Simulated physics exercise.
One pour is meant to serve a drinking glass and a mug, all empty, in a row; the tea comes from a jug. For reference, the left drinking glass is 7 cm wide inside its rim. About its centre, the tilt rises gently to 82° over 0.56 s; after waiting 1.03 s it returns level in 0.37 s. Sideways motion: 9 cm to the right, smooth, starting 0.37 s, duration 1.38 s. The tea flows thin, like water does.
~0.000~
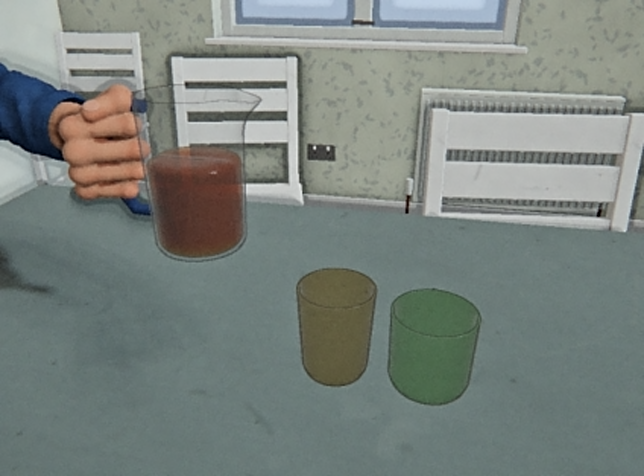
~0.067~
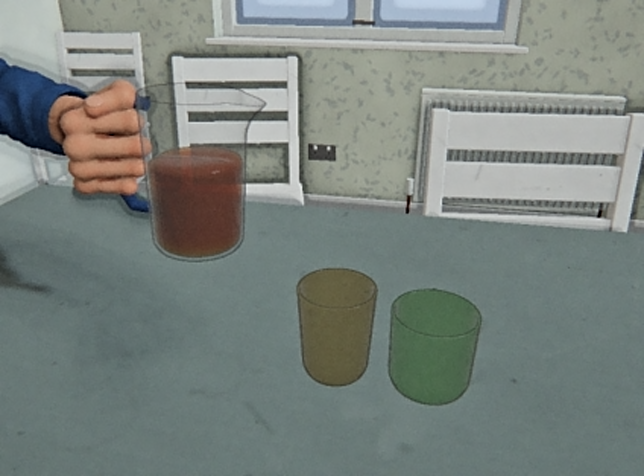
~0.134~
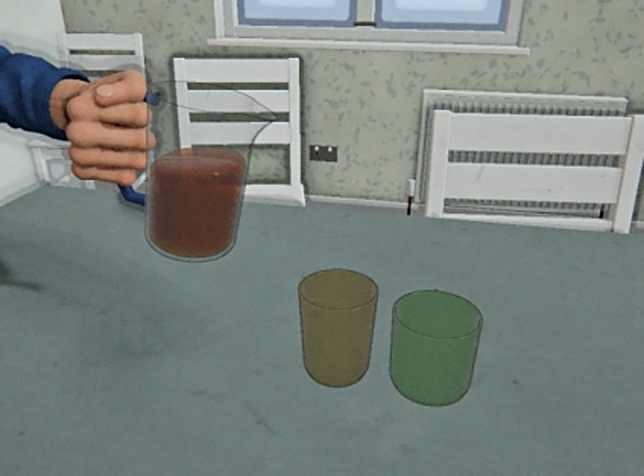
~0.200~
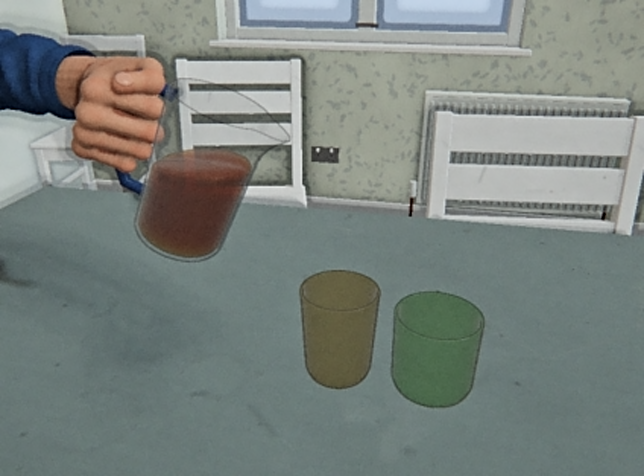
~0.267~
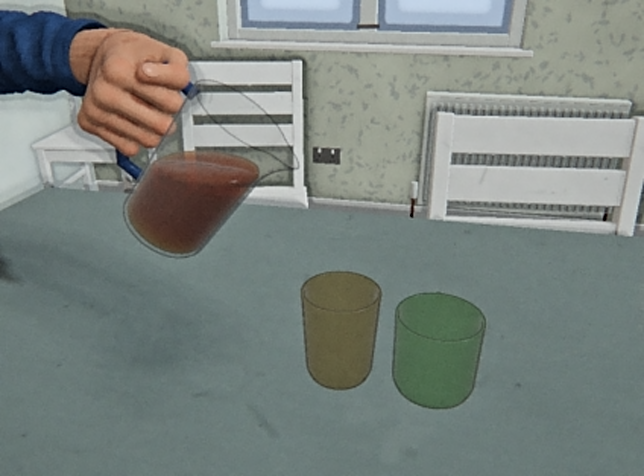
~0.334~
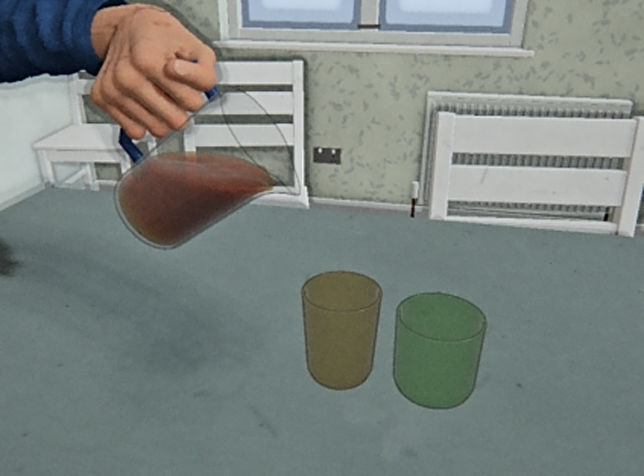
A glass jug of reddish-brown tea tilting steadily rightward in a blue-sleeved hand, above and left of two tinted cups.
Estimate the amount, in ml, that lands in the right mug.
The right mug gets roughly 45 ml.
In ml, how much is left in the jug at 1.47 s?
Some 110 ml are still held at that time.
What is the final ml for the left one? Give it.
At the end it holds close to 310 ml.
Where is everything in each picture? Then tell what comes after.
In the first frame, tilt 0°; pouring edge (261, 99); surface from (167, 153) to (229, 158); the left drinking glass's rim runs from (299, 285) to (375, 293); the right mug's rim runs from (393, 309) to (479, 319).
In the second frame, tilt 3°; pouring edge (265, 103); surface from (168, 154) to (231, 158).
In the third frame, tilt 11°; pouring edge (277, 117); surface from (166, 157) to (233, 160).
In the fourth frame, tilt 23°; pouring edge (290, 139); surface from (160, 164) to (240, 164).
In the fifth frame, tilt 38°; pouring edge (299, 167); surface from (151, 173) to (249, 167).
In the sixth frame, tilt 53°; pouring edge (301, 194); surface from (134, 172) to (265, 177).
After 0.79 s the tilt is 82° and from the left they hold 180 ml, 0 ml, the jug 265 ml, and 0 ml is on the table.
After 1.12 s the tilt is 82° and from the left they hold 295 ml, 0 ml, the jug 155 ml, and 20 ml is on the table.
After 1.47 s the tilt is 82° and from the left they hold 310 ml, 20 ml, the jug 105 ml, and 65 ml is on the table.
After 1.85 s the tilt is 17° and from the left they hold 310 ml, 45 ml, the jug 85 ml, and 70 ml is on the table.
In the end from the left they hold 310 ml, 45 ml, the jug 85 ml, and 70 ml is on the table.
